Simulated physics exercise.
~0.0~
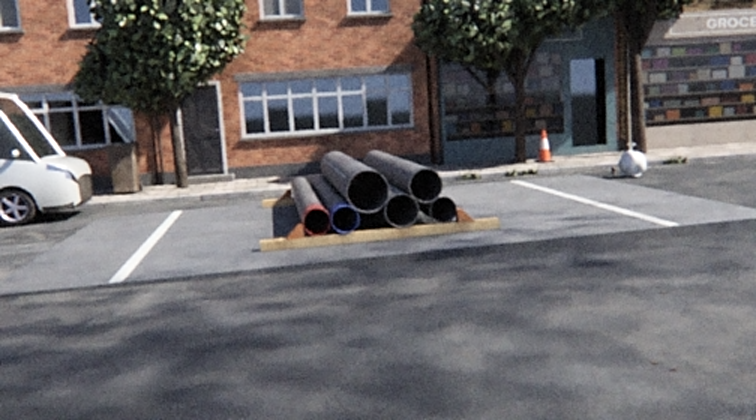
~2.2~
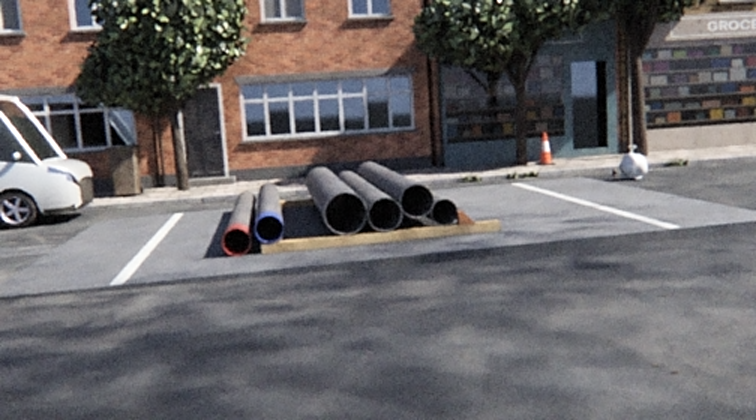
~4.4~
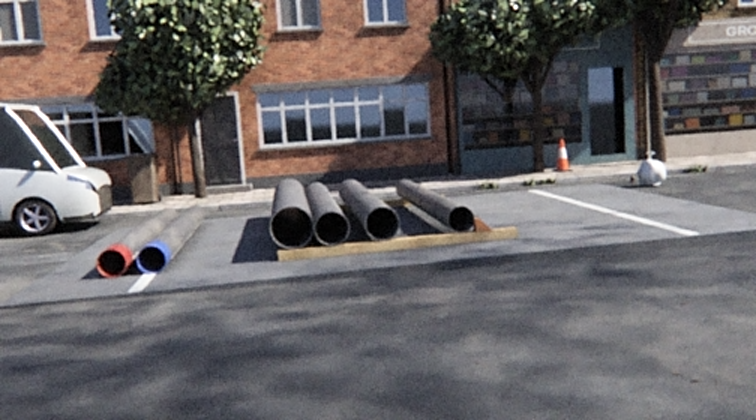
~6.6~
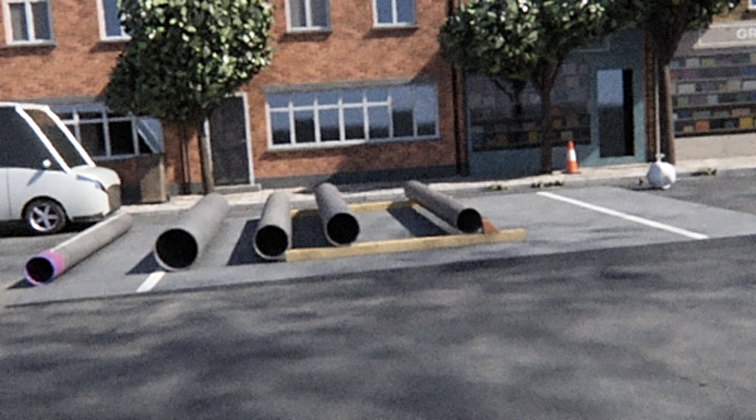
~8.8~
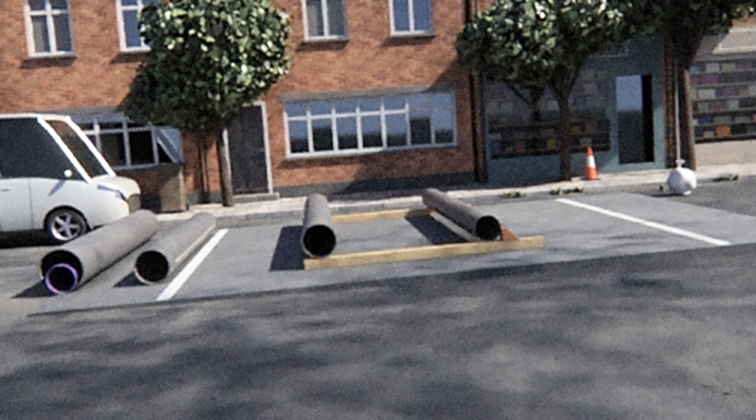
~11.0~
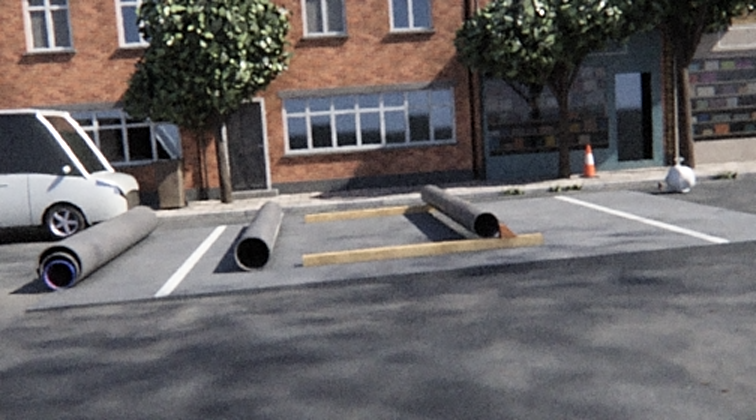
To begin with, six hollow pipes, one marked red and one blue at the left, sit stacked on timber bearers in a parking area before a brick building. The left chock disappears, and the red and blue pipes roll off to the left as the stack slumps. They cross the left white line, and dark pipes spread out and roll after them while the view shifts slightly left. Two dark pipes also cross, bunching up with the marked pair beside the white vehicle. Another dark pipe leaves the bearers but ends short of the line, while the last remains by the right chock.
